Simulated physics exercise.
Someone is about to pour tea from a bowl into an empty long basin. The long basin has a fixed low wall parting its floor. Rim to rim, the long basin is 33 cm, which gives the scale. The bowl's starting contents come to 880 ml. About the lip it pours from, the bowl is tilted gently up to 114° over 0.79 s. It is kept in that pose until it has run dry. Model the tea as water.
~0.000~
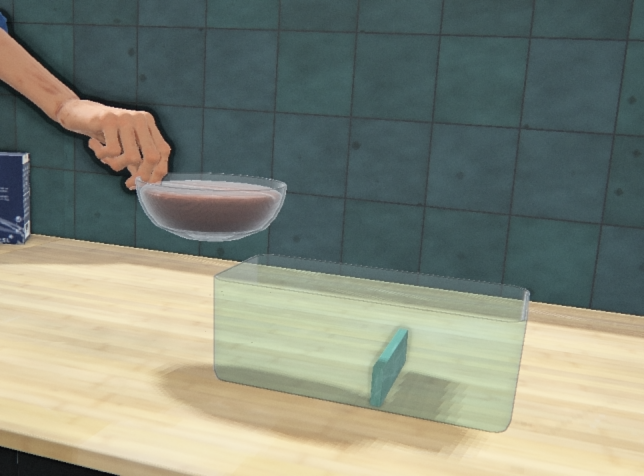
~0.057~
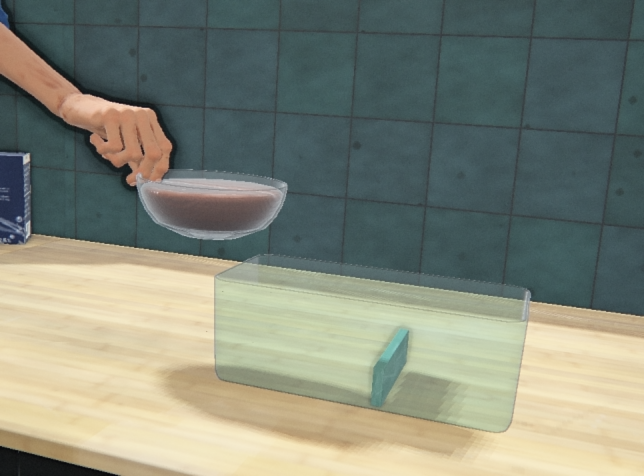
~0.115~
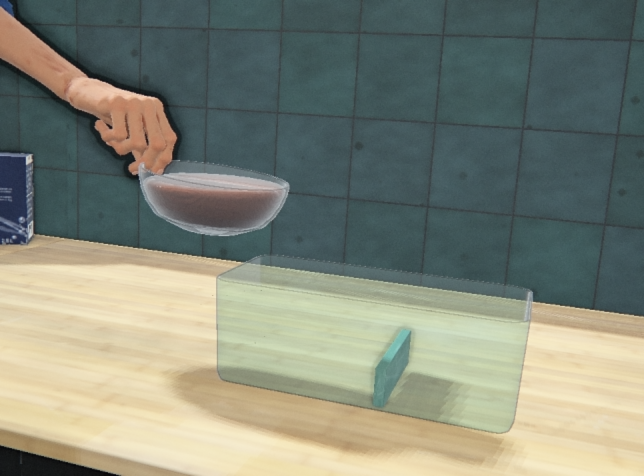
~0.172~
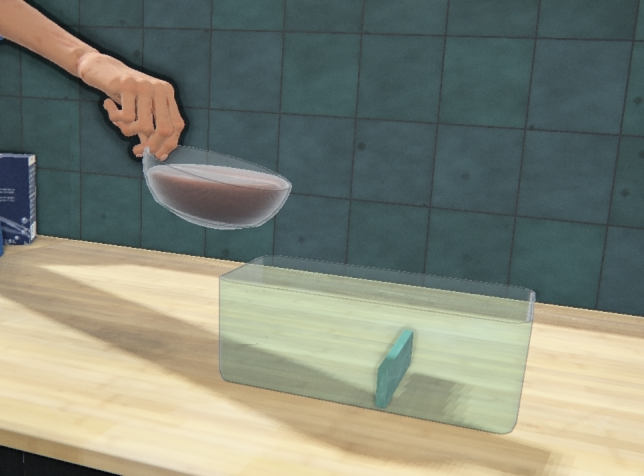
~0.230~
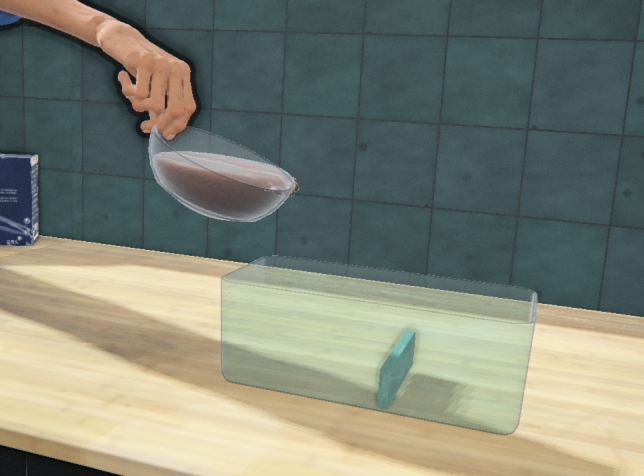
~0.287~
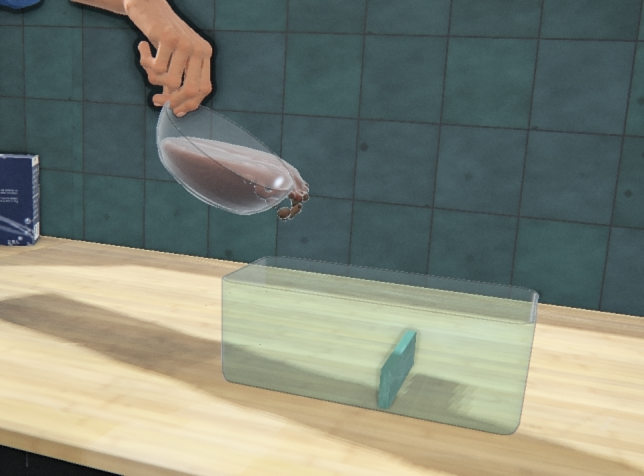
A hand at the upper left tilts a clear glass bowl of reddish-brown tea gradually to the right until some slips over its lip, while the camera stays almost still. Below sits a long, pale green transparent basin with a small upright teal wall inside, and a dark blue box stands at the left edge. The setting is a light wooden counter before dark teal tiles, seen from slightly above.
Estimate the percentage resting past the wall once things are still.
I would say roughly 22 percent.
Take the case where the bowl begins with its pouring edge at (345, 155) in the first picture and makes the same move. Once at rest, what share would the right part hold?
Then about 65 per cent.
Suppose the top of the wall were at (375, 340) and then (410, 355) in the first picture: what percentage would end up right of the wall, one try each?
The first gives near 40 per cent and the second near 15 per cent.
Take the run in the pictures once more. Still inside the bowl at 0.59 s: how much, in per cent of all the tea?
Some 8 % of it is still there.
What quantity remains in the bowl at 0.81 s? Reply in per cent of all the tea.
I'd say some 0 per cent remains.
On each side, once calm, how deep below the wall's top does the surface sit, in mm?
Left 20 mm, right 34 mm.
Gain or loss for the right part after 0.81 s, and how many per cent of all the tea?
It goes up by about 5.
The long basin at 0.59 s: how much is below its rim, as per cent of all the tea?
Around 40%.
Then, 0.59 s in, the tilt is 97° and 8 per cent is still to pour, 39 is left of the wall and 0 right of it.
Then, 0.81 s in, the tilt is 114° and 0 per cent is still to pour, 79 is left of the wall and 17 right of it.
Then, 1.04 s in, the tilt is 114° and 0 per cent is still to pour, 73 is left of the wall and 19 right of it.
Then, 1.29 s in, the tilt is 114° and 0 per cent is still to pour, 70 is left of the wall and 22 right of it.
Finally, 69 per cent lies left of the wall, 22 right of it and 8 outside.
